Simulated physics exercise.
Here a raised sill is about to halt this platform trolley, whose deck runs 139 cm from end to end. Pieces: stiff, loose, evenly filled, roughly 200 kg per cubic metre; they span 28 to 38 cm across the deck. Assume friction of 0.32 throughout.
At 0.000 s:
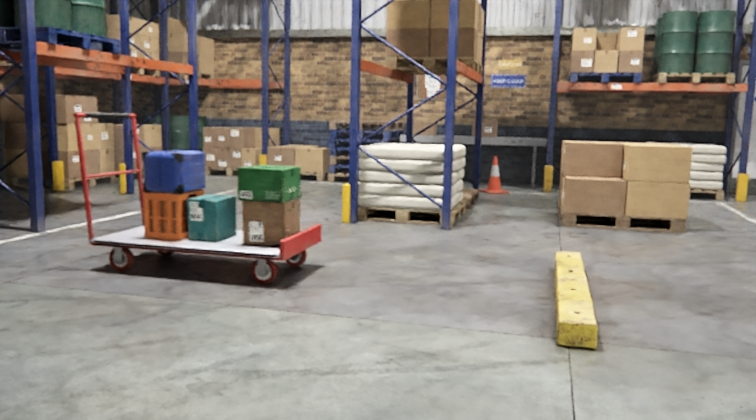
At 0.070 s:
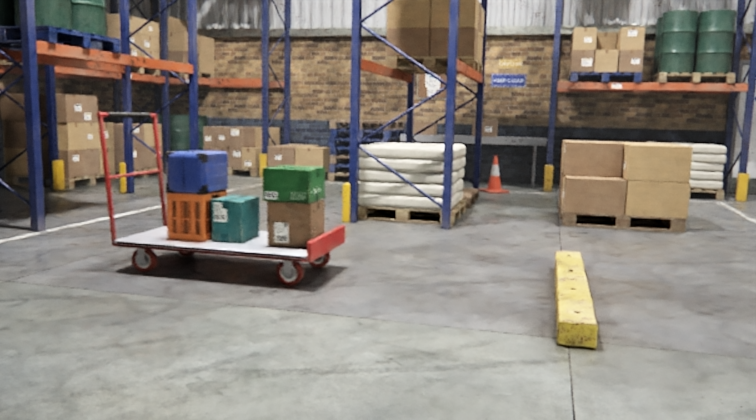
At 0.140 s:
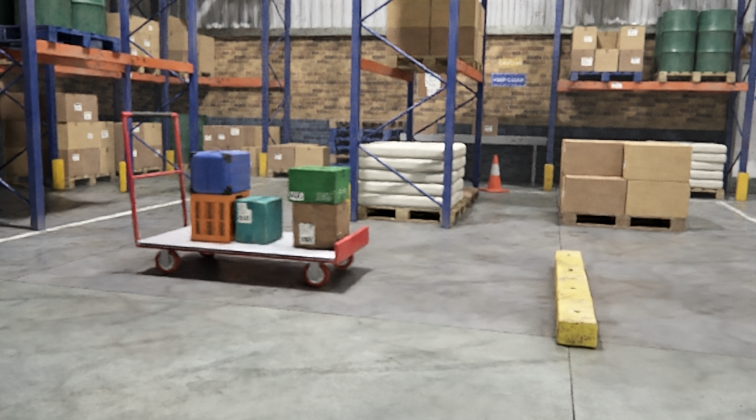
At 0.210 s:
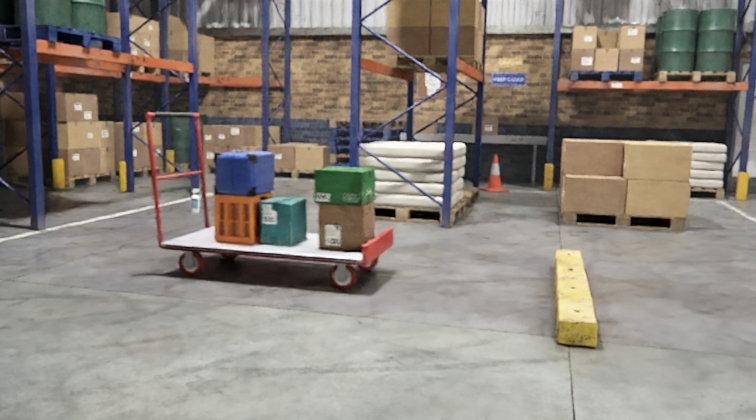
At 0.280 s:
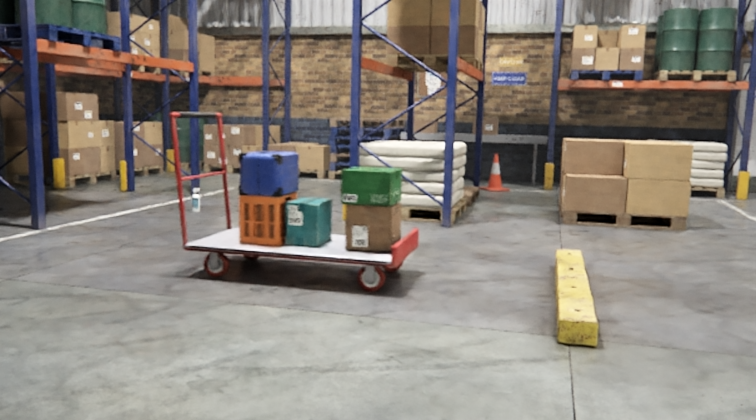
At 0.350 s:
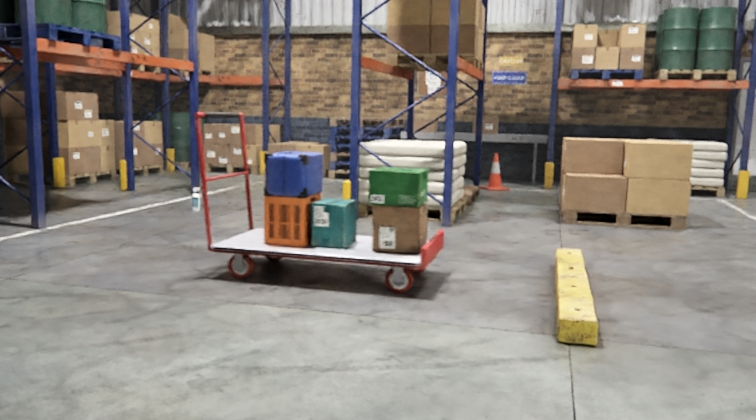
A red-framed platform trolley carrying a blue container on an orange crate, a teal box, and a green box on a brown carton rolls rightward across a warehouse floor. It passes in front of shelving and stacked white sacks, its load staying in place, and draws closer to a yellow floor barrier.
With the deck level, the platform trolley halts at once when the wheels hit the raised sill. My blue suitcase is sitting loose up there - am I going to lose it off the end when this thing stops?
My guess is it parts company with the deck.
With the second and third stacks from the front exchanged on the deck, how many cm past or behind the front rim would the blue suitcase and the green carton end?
Blue 90 past, green 110 past.
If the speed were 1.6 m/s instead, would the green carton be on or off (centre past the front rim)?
Then green leaves.
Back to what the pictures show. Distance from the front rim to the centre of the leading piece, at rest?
Roughly 110 cm beyond the front rim.
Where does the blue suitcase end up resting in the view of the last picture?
(653, 268).
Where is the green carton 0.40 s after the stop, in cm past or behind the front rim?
Past the rim, near 65 cm.
Impact comes at 0.68 s.
After 0.83 s the blue suitcase is 62 cm behind the rim, tilted 5°, near (476, 180) in the last picture's view.
After 1.08 s the blue suitcase is 19 cm behind the rim, tilted 95°, near (545, 185) in the last picture's view.
After 1.48 s the blue suitcase is 16 cm past the rim, tilted 120°, near (604, 218) in the last picture's view.
At rest, 2.1 s, past the rim, blue suitcase and green carton; behind it, orange crate, brown carton and teal carton.
